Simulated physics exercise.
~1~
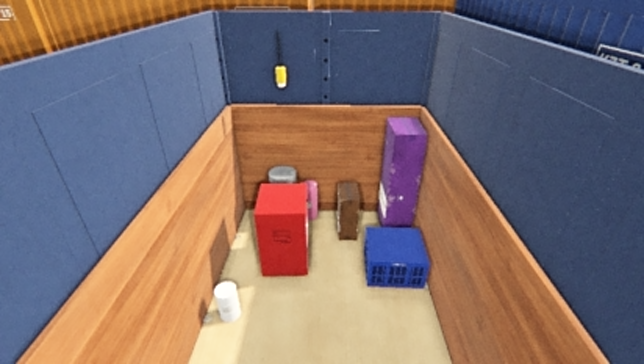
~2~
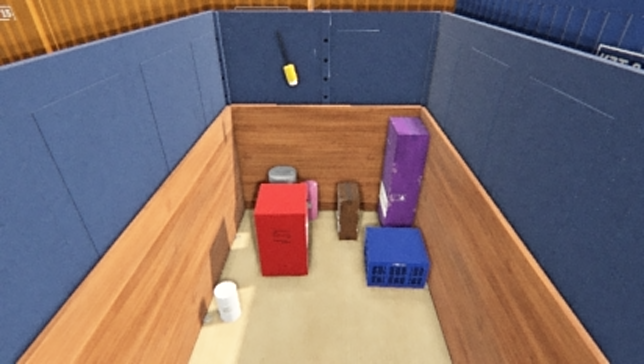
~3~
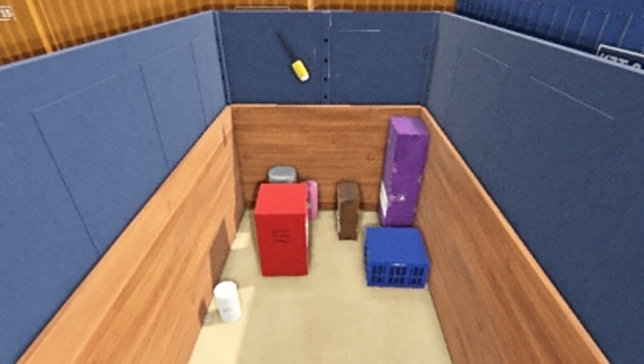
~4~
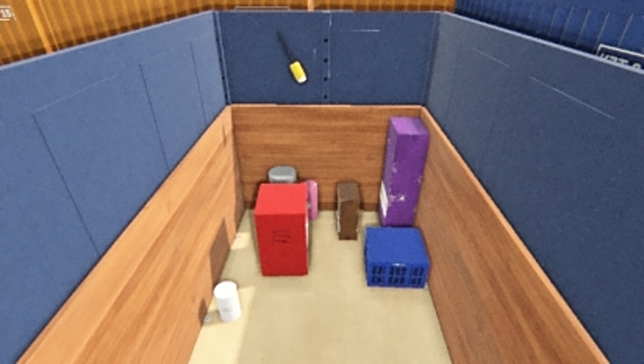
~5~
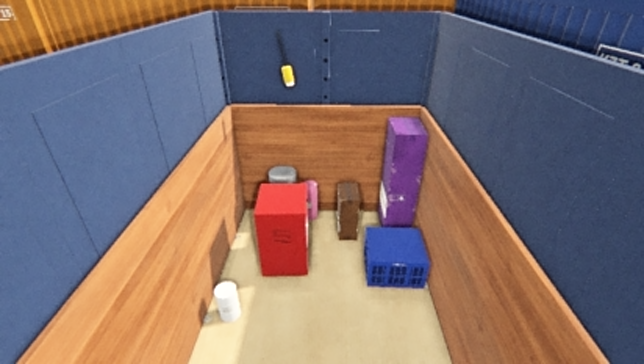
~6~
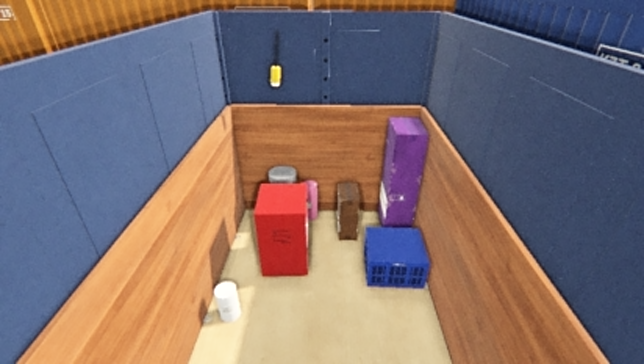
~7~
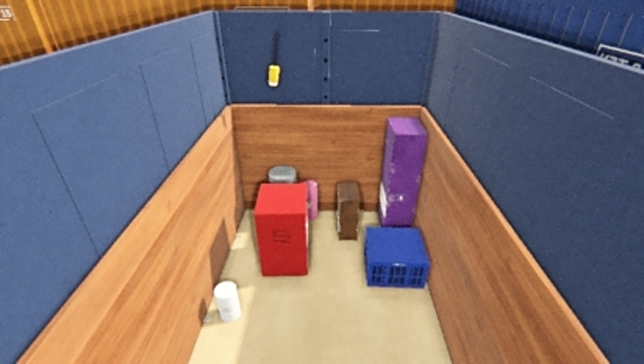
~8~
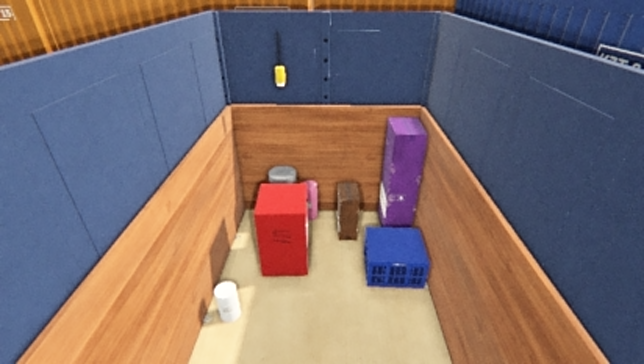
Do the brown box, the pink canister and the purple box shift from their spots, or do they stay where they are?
They stay where they are. The brown box, the pink canister and the purple box are all still in their places at the end.
